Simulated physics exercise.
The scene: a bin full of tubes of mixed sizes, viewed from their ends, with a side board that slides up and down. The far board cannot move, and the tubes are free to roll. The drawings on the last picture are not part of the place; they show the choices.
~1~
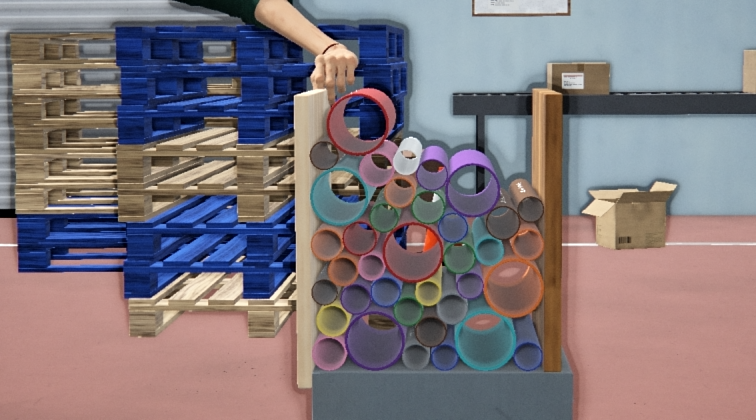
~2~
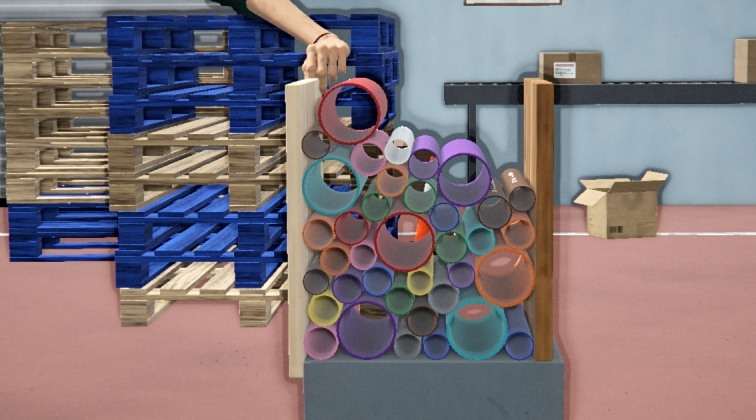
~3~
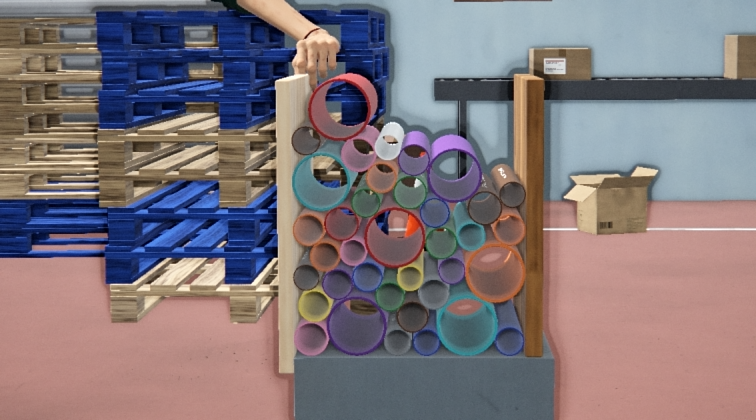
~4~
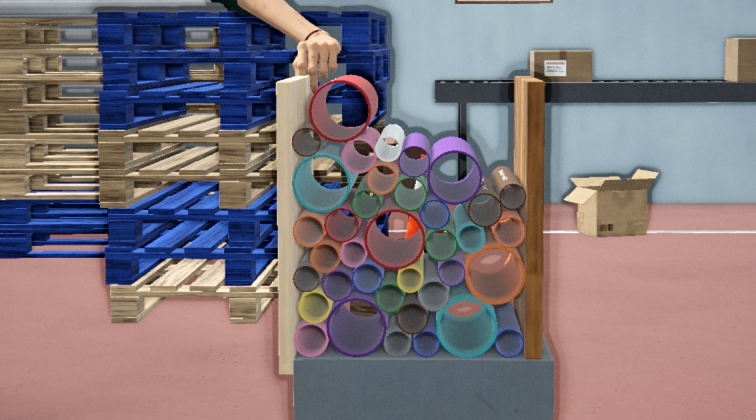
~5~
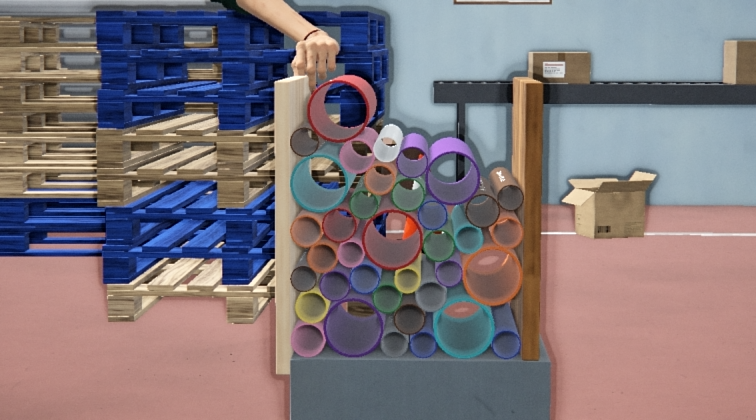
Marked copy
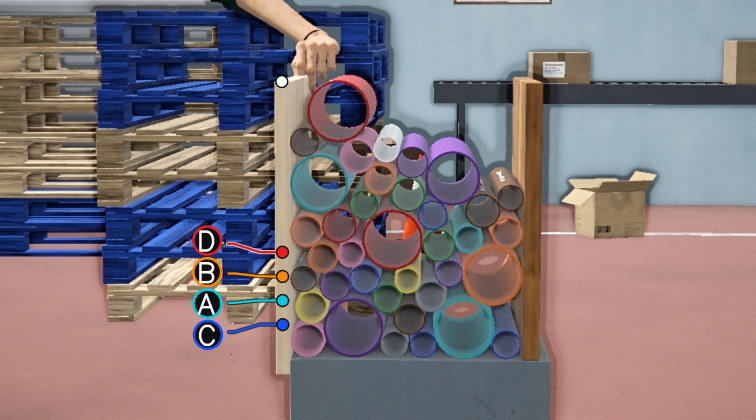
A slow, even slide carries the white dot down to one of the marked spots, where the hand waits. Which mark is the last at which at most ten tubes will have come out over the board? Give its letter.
It can be let down to B.
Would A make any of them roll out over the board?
Yes, at A.
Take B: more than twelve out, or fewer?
At B, fewer than twelve.
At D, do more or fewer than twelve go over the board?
At D, fewer than twelve.
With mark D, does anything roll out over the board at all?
Yes.
On the marked copy, A at (283, 301); B at (283, 277); C at (283, 325); D at (283, 252); the white dot at (282, 81).
With B. Early on, top of the board (290, 163).
Further on, top of the board (290, 250).
At the end, top of the board (290, 276), about five out over the board.
As for the rest, A eleven out over the board; C more than ten out over the board; D two out over the board.
